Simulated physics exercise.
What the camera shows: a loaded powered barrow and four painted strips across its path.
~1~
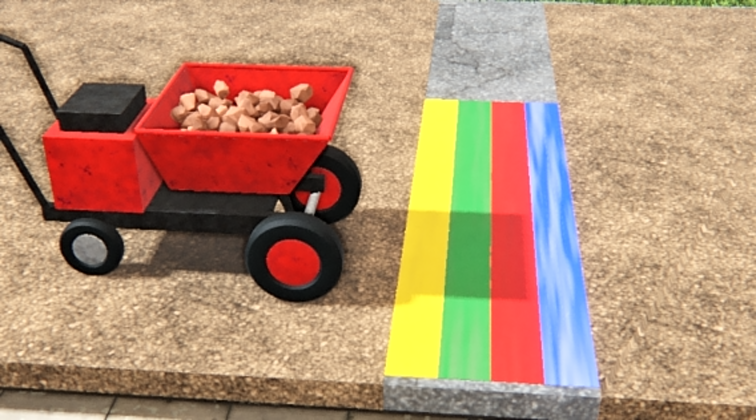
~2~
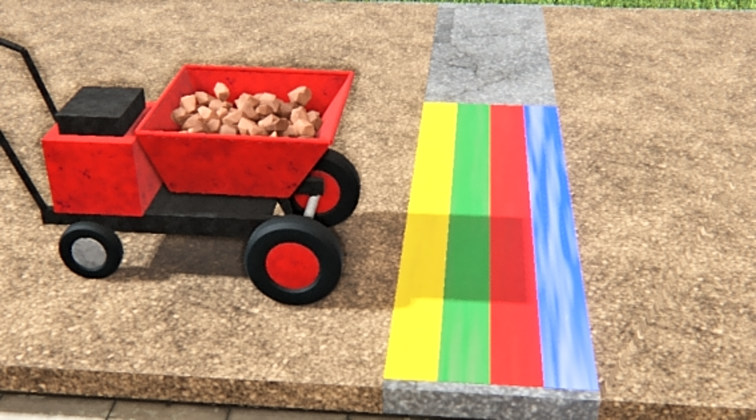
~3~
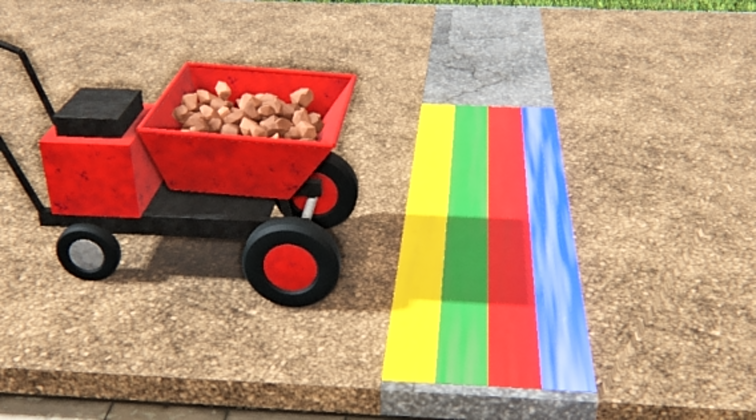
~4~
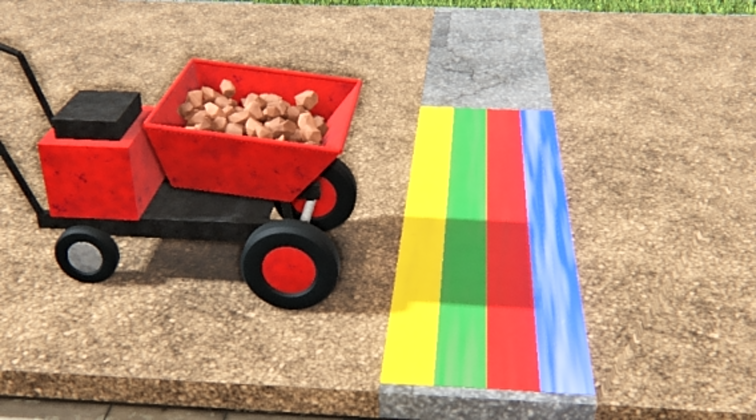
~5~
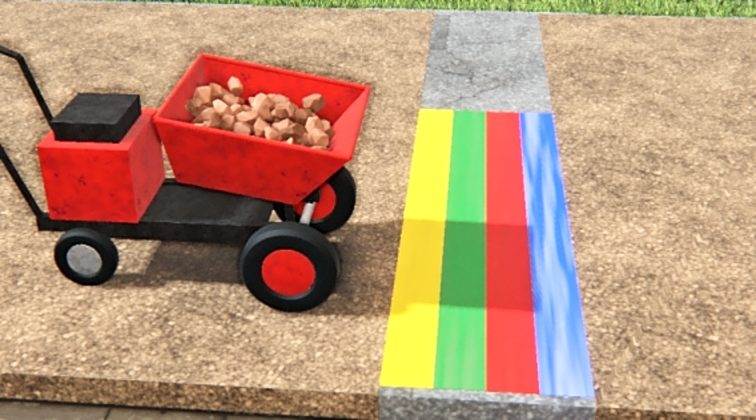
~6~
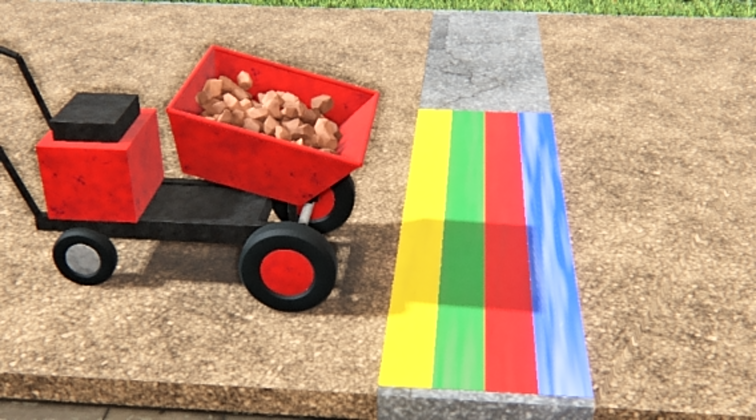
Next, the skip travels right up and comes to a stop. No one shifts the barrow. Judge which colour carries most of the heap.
The colour carrying most is green.
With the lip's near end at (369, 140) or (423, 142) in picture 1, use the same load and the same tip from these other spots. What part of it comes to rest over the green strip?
Okay, so the first one ends at 10 % and the second at 0 %.
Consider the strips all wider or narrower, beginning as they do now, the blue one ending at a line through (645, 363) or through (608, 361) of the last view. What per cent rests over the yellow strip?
Roughly 10 percent first, then roughly 10 percent.
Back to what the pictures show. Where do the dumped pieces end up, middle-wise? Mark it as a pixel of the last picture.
Roughly at (485, 269), give or take.
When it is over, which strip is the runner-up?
That would be that red strip, in second.
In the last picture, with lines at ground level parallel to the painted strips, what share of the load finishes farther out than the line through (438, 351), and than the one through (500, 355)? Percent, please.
About 70 and 30 %.
Just after the last frame, skip tipped steeply; every one in the skip.
A moment on, skip tipped right over; the larger part in the skip; just a few over the yellow strip; roughly a quarter over the green strip; just a few over the red strip; just a few falling.
Further on, skip tipped right over; roughly a quarter in the skip; just a few over the yellow strip; roughly a third over the green strip; roughly a quarter over the red strip; about a tenth over the blue strip; just a few off the paint.
When it is over, skip tipped right over; roughly a quarter in the skip; just a few over the yellow strip; roughly a third over the green strip; roughly a quarter over the red strip; about a tenth over the blue strip; just a few off the paint.
